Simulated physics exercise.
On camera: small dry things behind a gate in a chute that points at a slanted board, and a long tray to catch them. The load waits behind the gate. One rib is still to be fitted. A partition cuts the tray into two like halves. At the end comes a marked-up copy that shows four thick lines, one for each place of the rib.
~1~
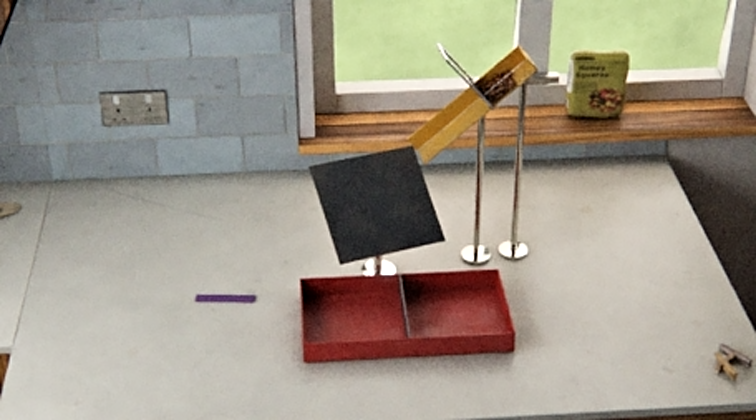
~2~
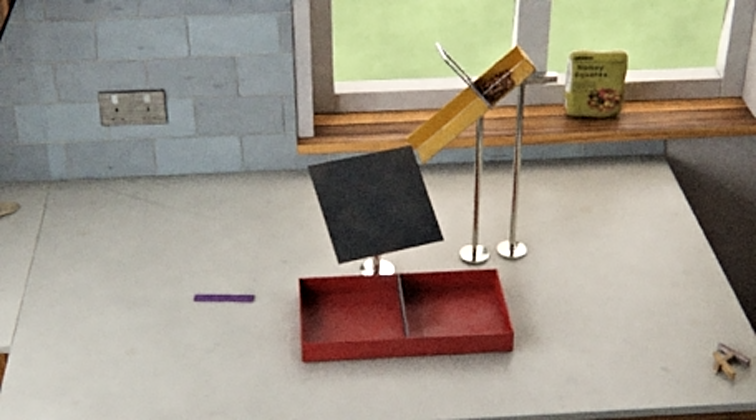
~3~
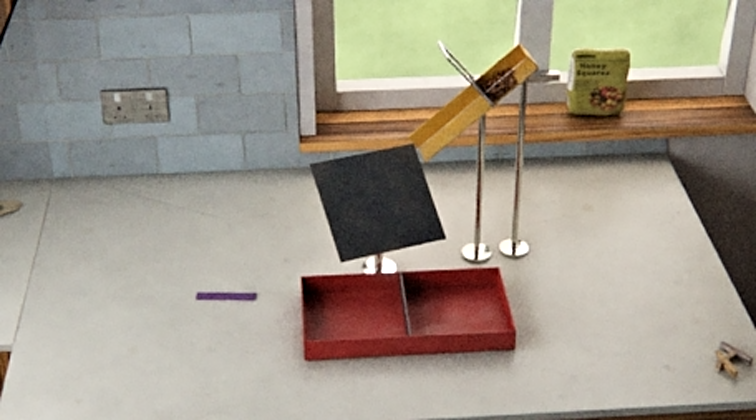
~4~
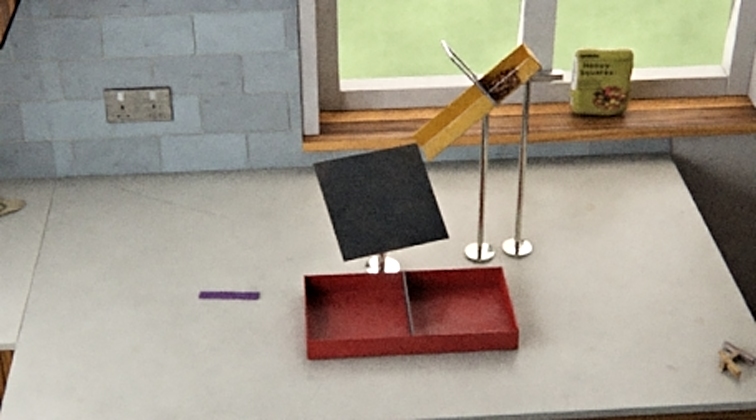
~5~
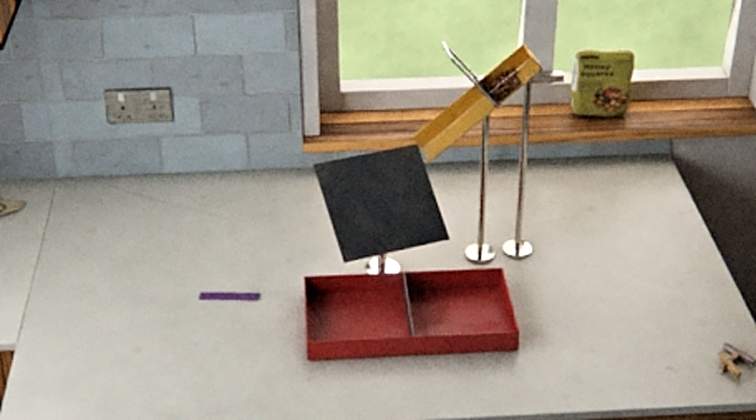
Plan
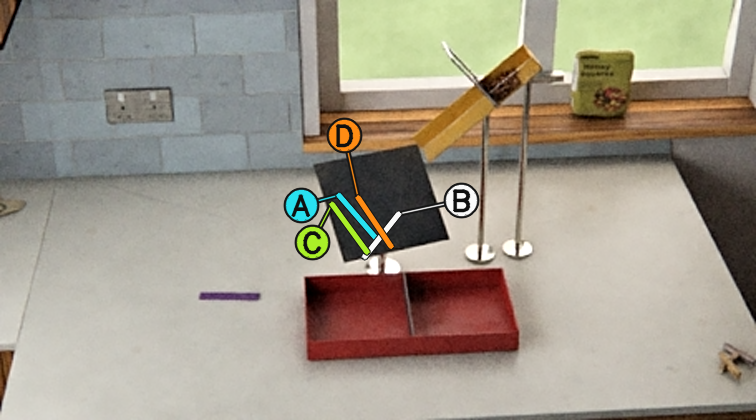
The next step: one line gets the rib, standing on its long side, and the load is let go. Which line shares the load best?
A is best.
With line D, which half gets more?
The right half.
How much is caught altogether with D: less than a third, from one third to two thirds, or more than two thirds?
It is more than two thirds.
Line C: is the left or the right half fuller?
Left.
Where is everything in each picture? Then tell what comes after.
The first picture shows load behind the gate (494, 86), cereal balls; lip of the chute (421, 157), sloping fairly steeply.
The second picture shows middle of the board (376, 203), tilted fairly steeply; middle of its low edge (392, 252); of its high edge (360, 155).
The third picture shows front corners of the tray (304, 341) and (516, 331); front end of its middle wall (411, 336); gate still shut (475, 84).
The fourth picture shows middle of the load (498, 83); lip (425, 154).
The fifth picture shows middle of the load (499, 84); lip (426, 156).
On the marked copy, line A from (338, 195) to (377, 240); line B from (398, 213) to (364, 256); line C from (332, 204) to (367, 252); line D from (358, 197) to (391, 246).
For line A, of what is caught, roughly a third in the left half, roughly two thirds in the right.
For line B, of what is caught, the larger part in the left half, about a tenth in the right.
For line C, of what is caught, the larger part in the left half, about a tenth in the right.
For line D, of what is caught, about a tenth in the left half, almost all in the right.
